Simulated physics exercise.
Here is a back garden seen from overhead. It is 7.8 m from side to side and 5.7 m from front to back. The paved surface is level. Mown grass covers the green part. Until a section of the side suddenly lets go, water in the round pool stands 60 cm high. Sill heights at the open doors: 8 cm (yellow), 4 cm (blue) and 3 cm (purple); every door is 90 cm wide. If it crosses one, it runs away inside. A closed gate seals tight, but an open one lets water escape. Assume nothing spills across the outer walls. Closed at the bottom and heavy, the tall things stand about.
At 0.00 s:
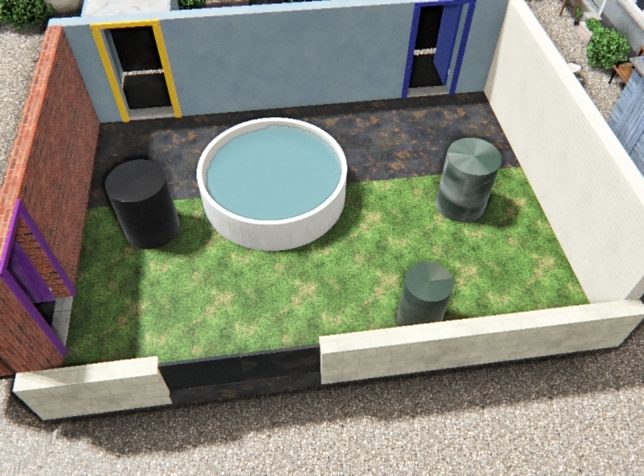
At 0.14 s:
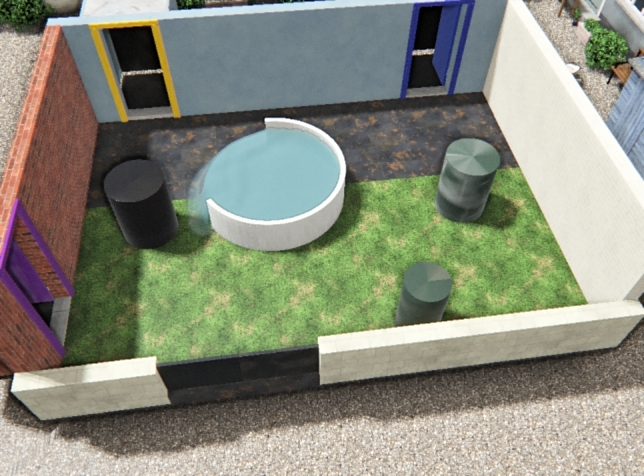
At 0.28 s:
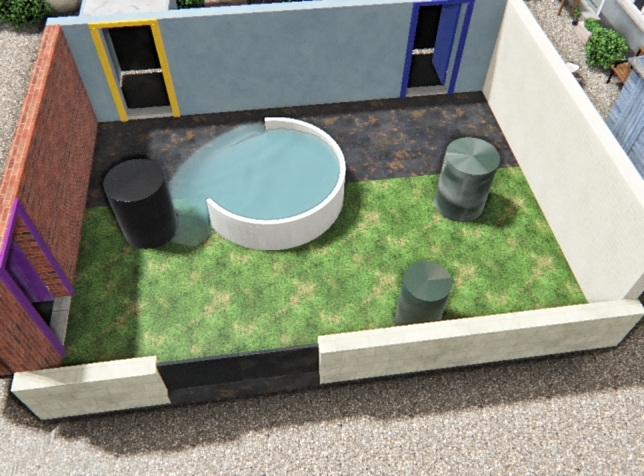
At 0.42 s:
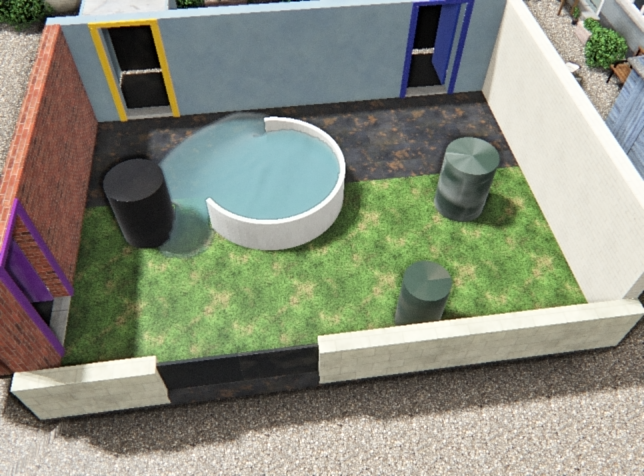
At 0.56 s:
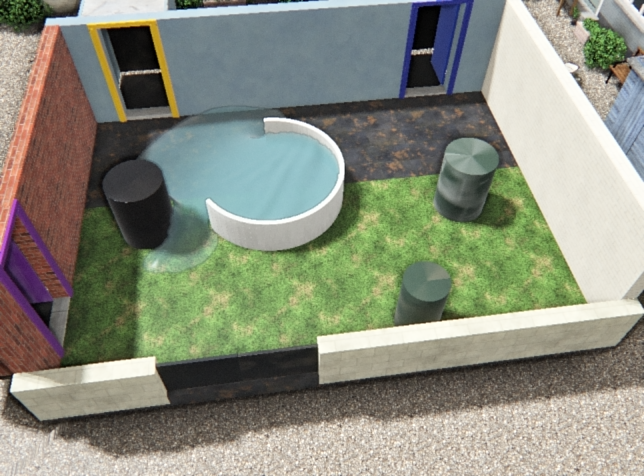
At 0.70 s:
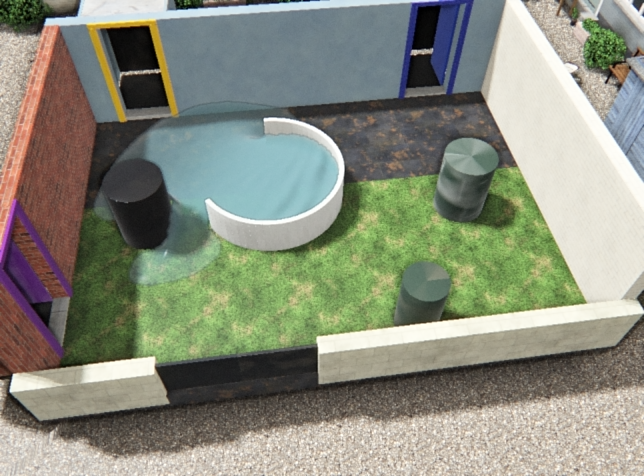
A round pool stood full and still in a walled garden, then its left side opened and water poured out, spreading leftward around the black cylinder and over the paving and grass.
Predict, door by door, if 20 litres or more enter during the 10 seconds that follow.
As I see it, the yellow door tops the limit; the blue door falls short of the limit; the purple door tops the limit.
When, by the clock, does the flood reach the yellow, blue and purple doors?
The yellow one at 0.8 seconds, blue at 3.0 seconds and purple at 2.8 seconds.
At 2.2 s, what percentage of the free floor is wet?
I'd say around 40 % is wet.
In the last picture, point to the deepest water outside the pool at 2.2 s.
Position: About (143, 139).
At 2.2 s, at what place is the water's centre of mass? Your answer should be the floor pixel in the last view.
At roughly (195, 173).
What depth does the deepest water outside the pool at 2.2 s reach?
About 46 cm at most.
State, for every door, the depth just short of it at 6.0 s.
Yellow 12 cm, blue 4 cm, purple 8 cm.
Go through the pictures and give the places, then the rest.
The first picture shows the round pool at (273, 170) is whole and still, 60 cm deep.
In the second picture, the front is at (202, 232), 1.3 m from the gap at (213, 169); 0.6 m2 of floor is under water; 60 cm left at the back of the round pool.
In the third picture, water pours out at (213, 170) and has run 1.5 m, to (188, 242); deepest outside 30 cm, 60 cm at the round pool's back.
In the fourth picture, the front is at (169, 252), 1.8 m from the gap at (213, 170); 3.4 m2 of floor is under water; 60 cm left at the back of the round pool.
In the fifth picture, the front is at (156, 269), 2.2 m from the gap at (213, 172); 5.3 m2 of floor is under water; 59 cm left at the back of the round pool.
In the sixth picture, water pours out at (212, 172) and has run 2.4 m, to (144, 280); deepest outside 70 cm, 55 cm at the round pool's back.
After 1.4 s water covers 30 % of the floor and is deepest (52 cm) near (98, 125); yellow door 19 cm at the sill, 12 L in, blue door not reached, purple door not reached.
After 2.2 s water covers 40 % of the floor and is deepest (46 cm) near (143, 139); yellow door 35 cm at the sill, 75 L in, blue door not reached, purple door not reached.
After 3.5 s water covers 55 % of the floor and is deepest (24 cm) near (137, 209); yellow door 23 cm at the sill, 268 L in, blue door 2 cm at the sill, 0 L in, purple door 9 cm at the sill, 1 L in.
After 6.0 s water covers 70 % of the floor and is deepest (14 cm) near (116, 123); yellow door 12 cm at the sill, 342 L in, blue door 4 cm at the sill, 0 L in, purple door 8 cm at the sill, 27 L in.
After 10.0 s water covers 90 % of the floor and is deepest (8 cm) near (180, 213); yellow door 5 cm at the sill, 352 L in, blue door 5 cm at the sill, 2 L in, purple door 6 cm at the sill, 74 L in.
